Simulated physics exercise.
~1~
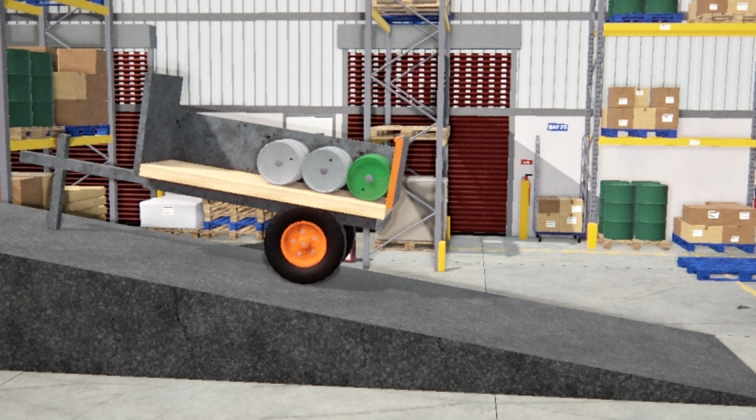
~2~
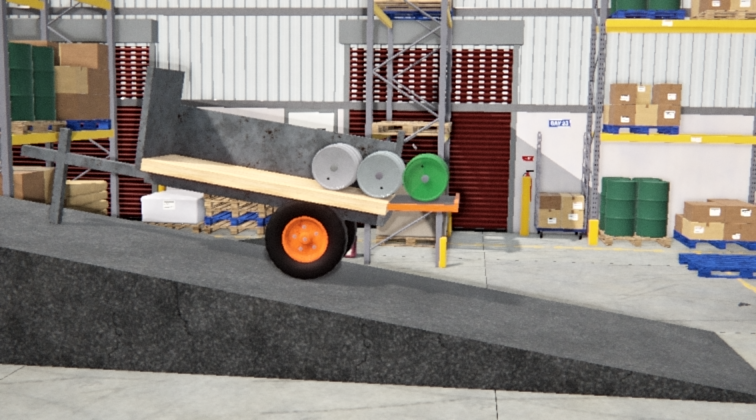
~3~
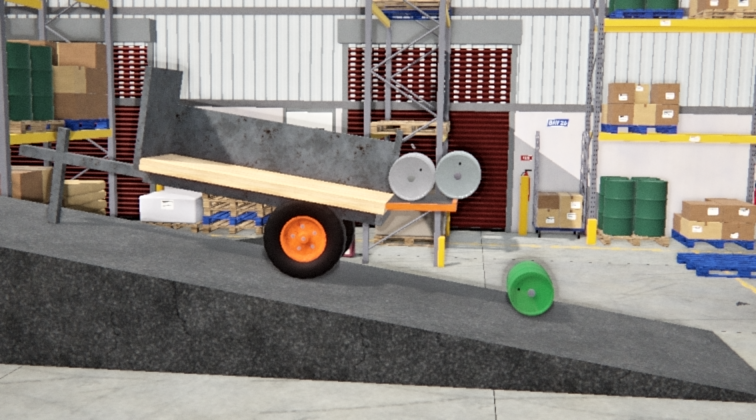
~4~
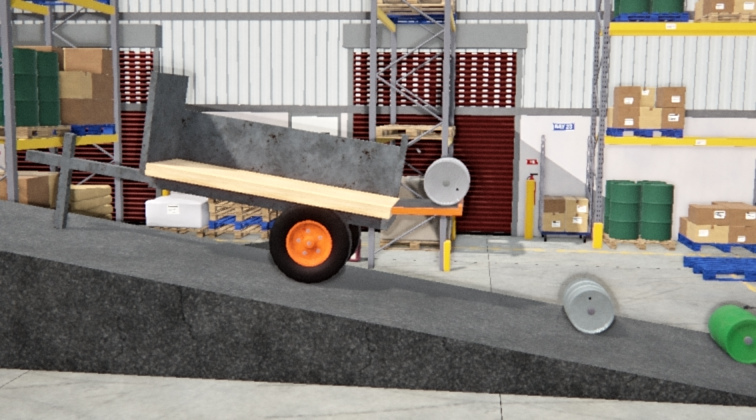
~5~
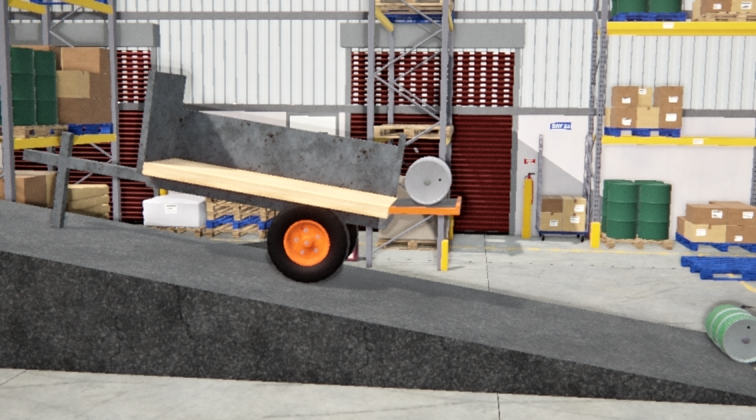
At first, a trailer with an open near side stands on a ramp that drops to the right, with two grey kegs and a green one lying against its upright orange tailgate. The gate swings down to the right until it lies almost flat, and the kegs roll after it, green in the lead. The green keg drops off the gate and lands on the ramp, while the grey pair sit on the gate. One grey keg then follows it down the slope. In the end, the last grey keg rests on the gate, with the other two off the trailer, far down to the right.
